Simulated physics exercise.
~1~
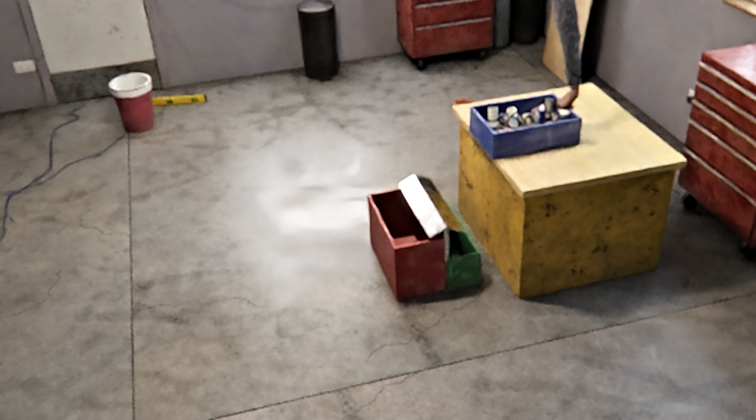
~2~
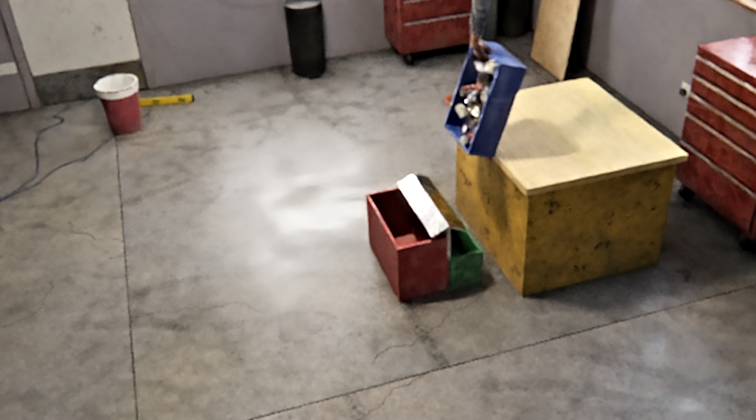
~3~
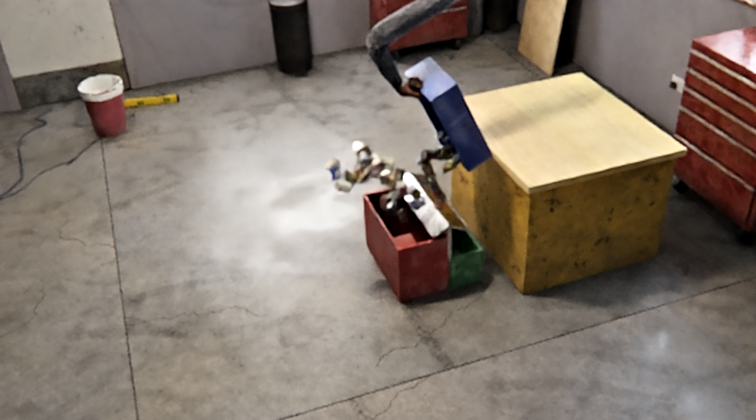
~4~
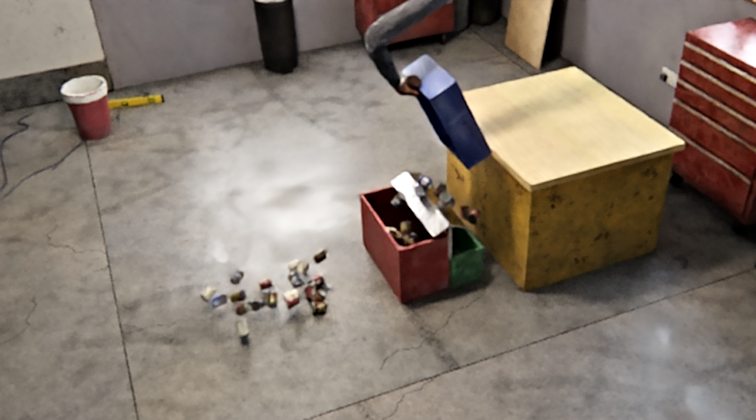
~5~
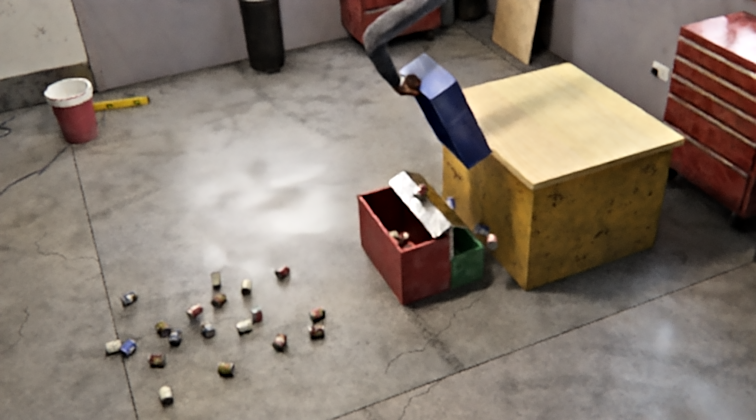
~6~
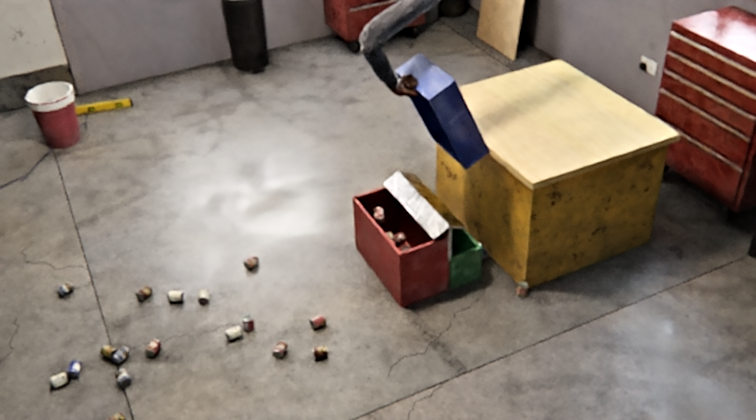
A blue box full of small tins sits at the edge of a pale-topped yellow bench in a grey concrete workshop, seen from above as the view drifts slightly sideways. Below stand a red box and a smaller green trough with a white-faced ridge between them, while red drawers and a red bucket stand farther off. An arm lifts and tips the blue box leftward, spilling the tins. Some drop into the red box, while many fly past it and scatter leftward across the floor. Finally, the arm holds the emptied box overturned, with tins strewn left and one by the bench.
